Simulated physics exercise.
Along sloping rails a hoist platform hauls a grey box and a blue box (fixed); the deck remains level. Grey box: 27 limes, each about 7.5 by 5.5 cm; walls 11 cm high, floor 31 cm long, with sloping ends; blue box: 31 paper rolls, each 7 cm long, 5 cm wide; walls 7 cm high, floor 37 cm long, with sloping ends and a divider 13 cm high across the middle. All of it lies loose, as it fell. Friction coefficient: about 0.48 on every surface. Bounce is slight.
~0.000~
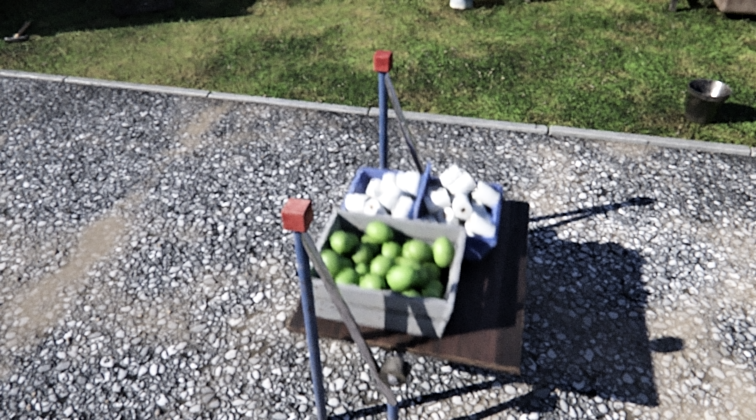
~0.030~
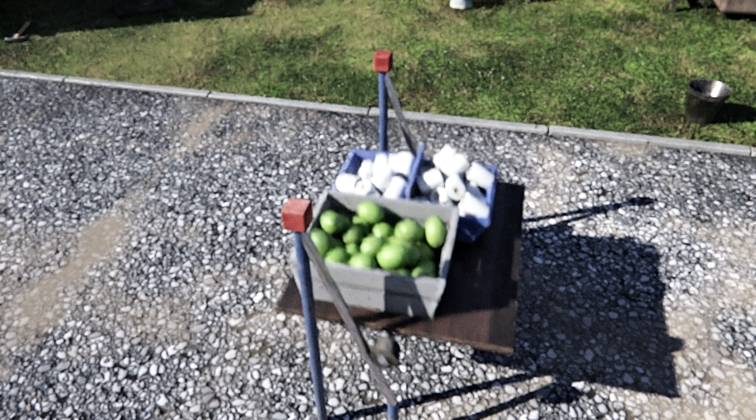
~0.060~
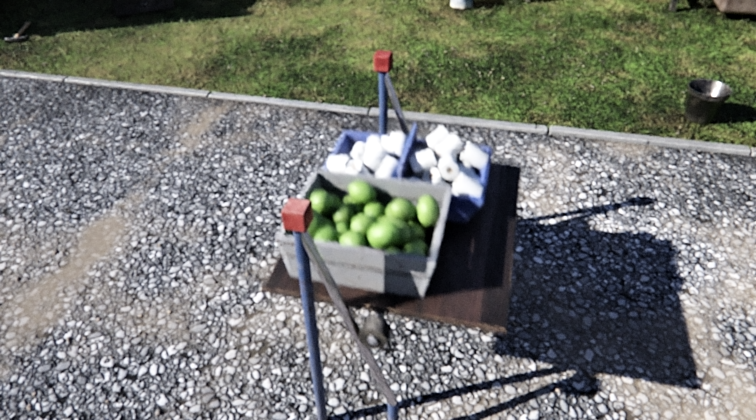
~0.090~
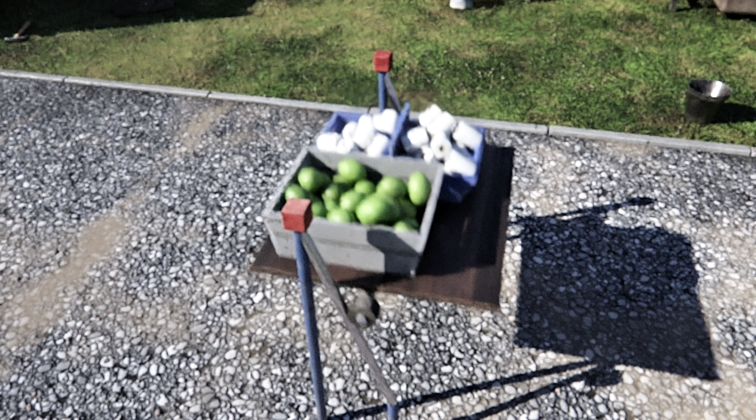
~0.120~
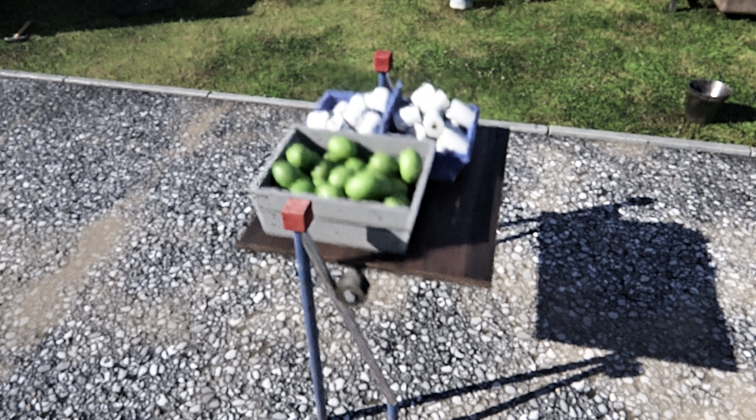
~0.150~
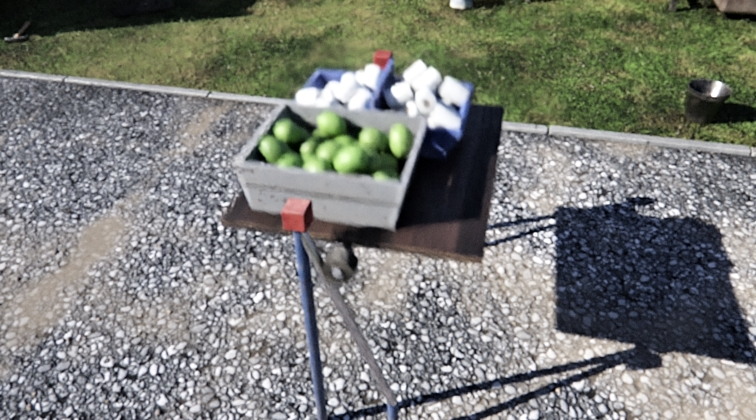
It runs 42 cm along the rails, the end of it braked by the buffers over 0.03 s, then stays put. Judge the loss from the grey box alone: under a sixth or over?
It sheds more than one in six of them.
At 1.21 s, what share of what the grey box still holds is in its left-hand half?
About 70 per cent.
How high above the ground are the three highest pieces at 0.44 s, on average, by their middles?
About 108 cm.
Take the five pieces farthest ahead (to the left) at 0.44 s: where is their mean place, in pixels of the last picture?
Around (228, 13).
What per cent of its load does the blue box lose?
Blue box 55 per cent.
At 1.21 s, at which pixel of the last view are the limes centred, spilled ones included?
Around (279, 134).
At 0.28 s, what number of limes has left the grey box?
Some 0 by then.
After 0.16 s, braking begins.
After 0.28 s, grey box 27 in, 0 out and blue box 28 in, 3 out.
After 0.44 s, grey box 22 in, 5 out and blue box 17 in, 14 out.
After 0.66 s, grey box 15 in, 12 out and blue box 14 in, 17 out.
When it is over (at 1.21 s), grey box 15 in, 12 out and blue box 14 in, 17 out. Asked share, 12 of 27, 44 per cent.
